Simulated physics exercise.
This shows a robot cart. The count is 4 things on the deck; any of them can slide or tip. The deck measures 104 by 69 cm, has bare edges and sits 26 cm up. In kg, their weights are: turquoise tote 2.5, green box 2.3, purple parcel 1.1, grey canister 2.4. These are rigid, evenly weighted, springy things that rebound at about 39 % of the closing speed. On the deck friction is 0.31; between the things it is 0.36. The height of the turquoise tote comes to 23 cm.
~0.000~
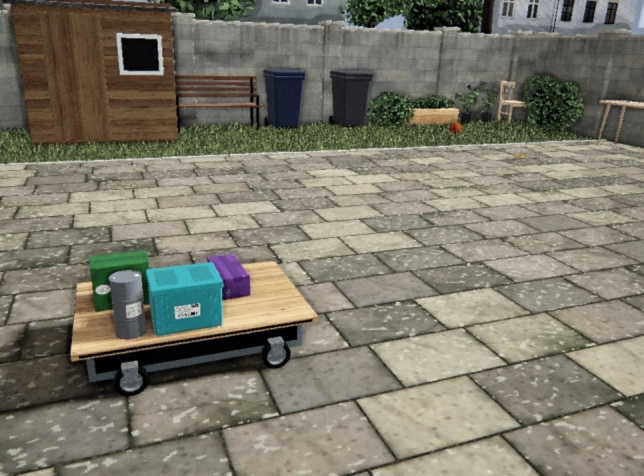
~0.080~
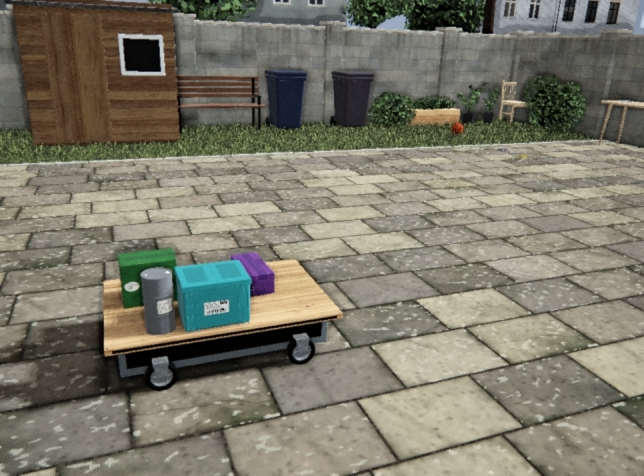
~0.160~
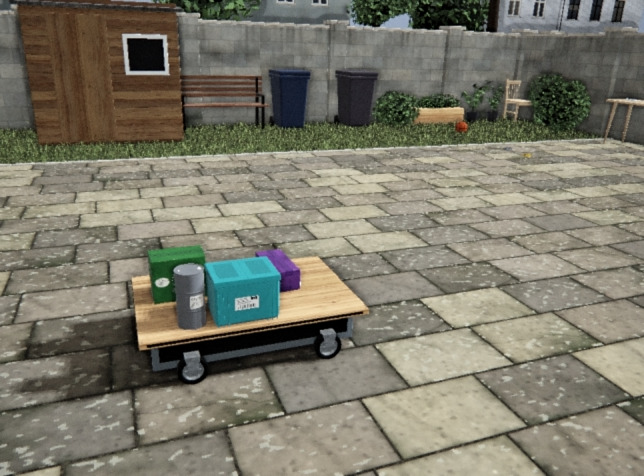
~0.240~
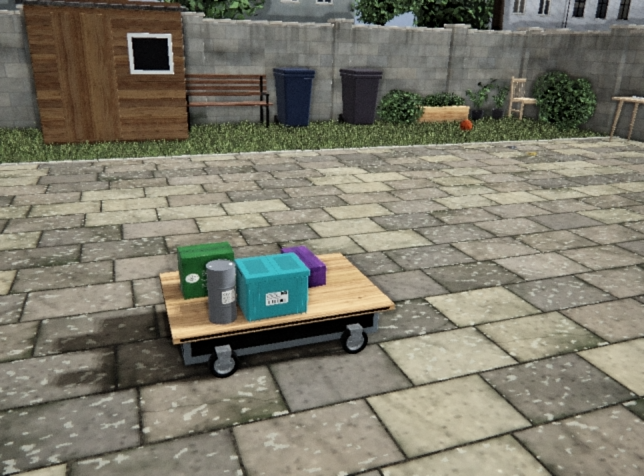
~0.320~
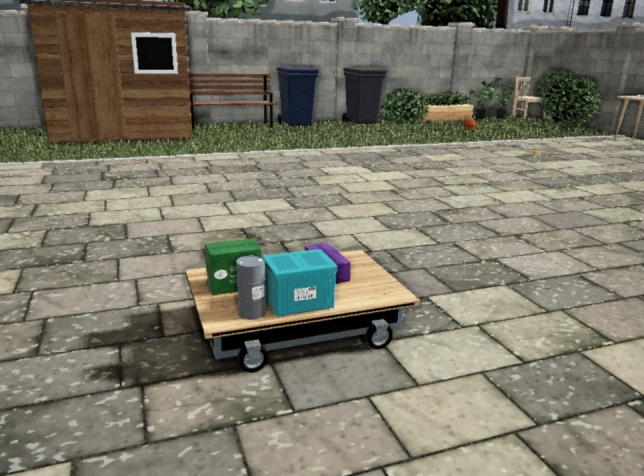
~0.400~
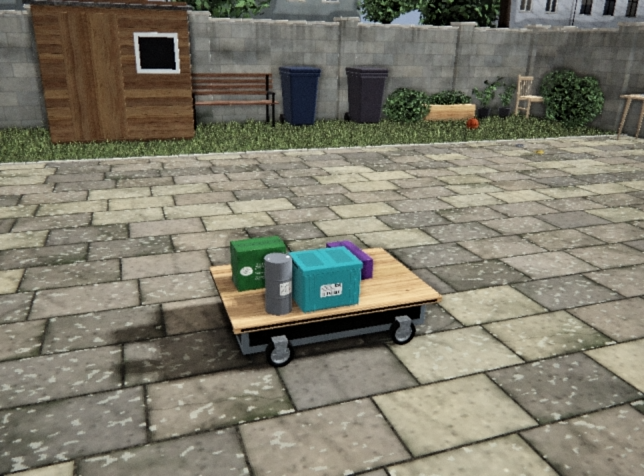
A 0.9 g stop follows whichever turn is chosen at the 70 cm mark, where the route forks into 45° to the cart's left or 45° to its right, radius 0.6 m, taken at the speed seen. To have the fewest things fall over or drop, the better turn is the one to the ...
Right.
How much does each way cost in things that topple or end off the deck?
Steering left costs 3, steering right costs 1.
Turning left. At 0.80 s, cart 120 cm along, turned 33°; turquoise tote moved 14 cm near (427, 253); purple parcel moved 25 cm; grey canister moved 7 cm.
After 1.30 s, cart 160 cm along, turned 45°, stopped; green box moved 20 cm near (383, 220); purple parcel moved 39 cm.
After 1.70 s, cart 160 cm along, turned 45°, stopped; purple parcel now off the deck; green box moved 24 cm near (385, 218).
In the end (2.2 s), off the deck, turquoise tote, purple parcel and grey canister; not toppled but over 10 cm from the start, green box. At the end, from the last picture's camera, turquoise tote near (490, 241), green box near (385, 218).
Turning right instead, purple parcel tipped over or off the deck, 1 of 4 in all.
